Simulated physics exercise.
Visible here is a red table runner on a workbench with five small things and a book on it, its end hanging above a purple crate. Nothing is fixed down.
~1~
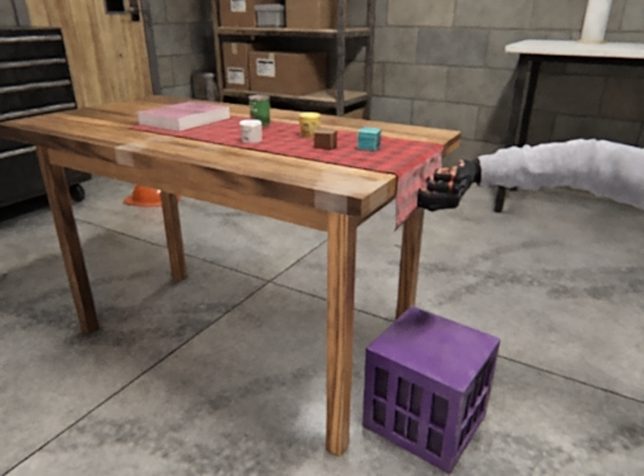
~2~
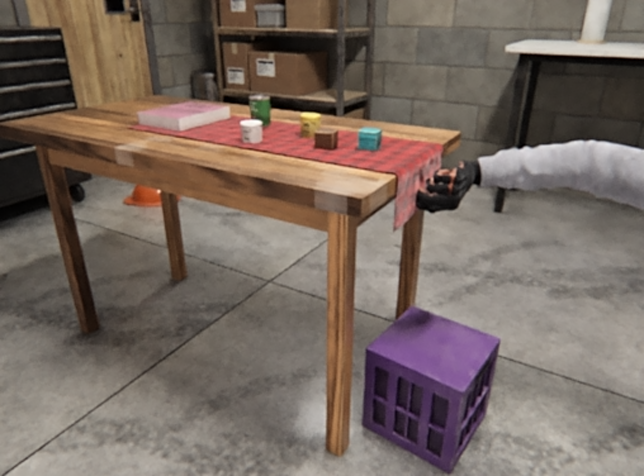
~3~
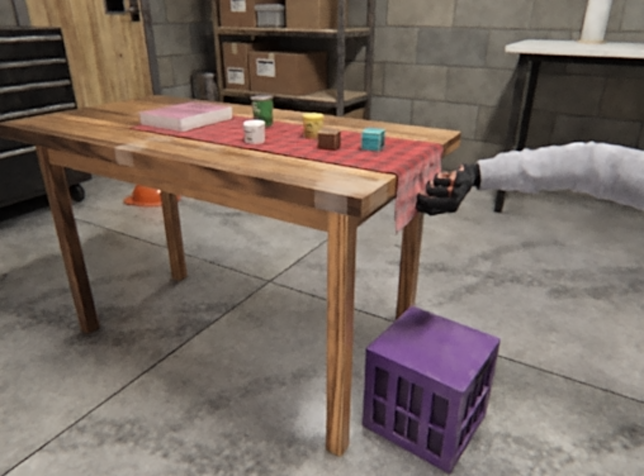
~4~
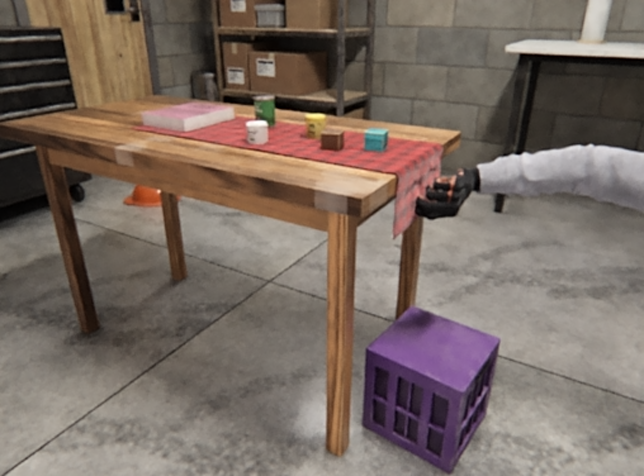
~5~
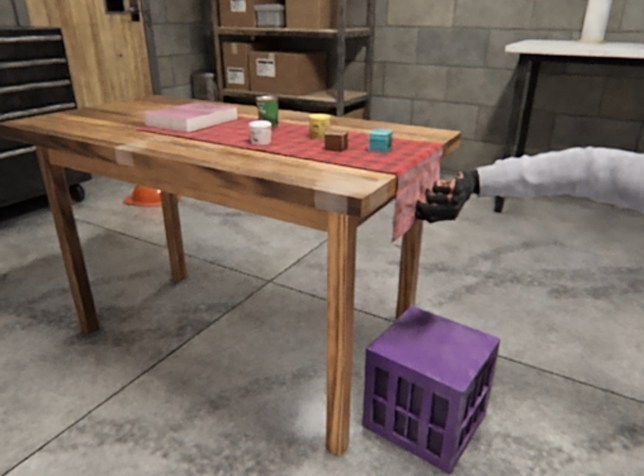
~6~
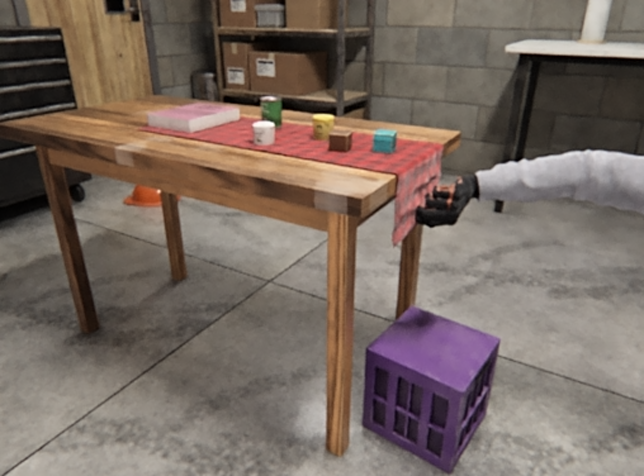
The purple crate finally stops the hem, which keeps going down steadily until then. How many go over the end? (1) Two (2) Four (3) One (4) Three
The answer is 4.
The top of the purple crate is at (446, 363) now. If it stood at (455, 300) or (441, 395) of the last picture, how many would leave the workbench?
Result: 1; 4.
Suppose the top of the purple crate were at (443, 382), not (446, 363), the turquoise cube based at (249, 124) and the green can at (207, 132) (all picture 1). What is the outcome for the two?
The turquoise cube stays put; the green can stays put.
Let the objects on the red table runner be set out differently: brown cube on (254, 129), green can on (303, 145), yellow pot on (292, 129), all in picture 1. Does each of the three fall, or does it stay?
The brown cube? It stays where it is. The green can tips off, and the yellow pot stays where it is.
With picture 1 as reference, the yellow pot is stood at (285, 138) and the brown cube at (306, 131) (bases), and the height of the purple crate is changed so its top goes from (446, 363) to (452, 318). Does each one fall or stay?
The yellow pot stays put, the brown cube stays put.
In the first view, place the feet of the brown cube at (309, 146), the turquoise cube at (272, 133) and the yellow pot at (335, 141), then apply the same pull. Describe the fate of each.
In the end the brown cube is no longer up there, the turquoise cube is still up there and the yellow pot is no longer up there.
Soon after, hem near (414, 282); turquoise cube gone.
Then, hem on the crate; turquoise cube and brown cube gone.
At rest, hem on the crate; turquoise cube, brown cube and yellow pot gone. The count of fallen things is three.
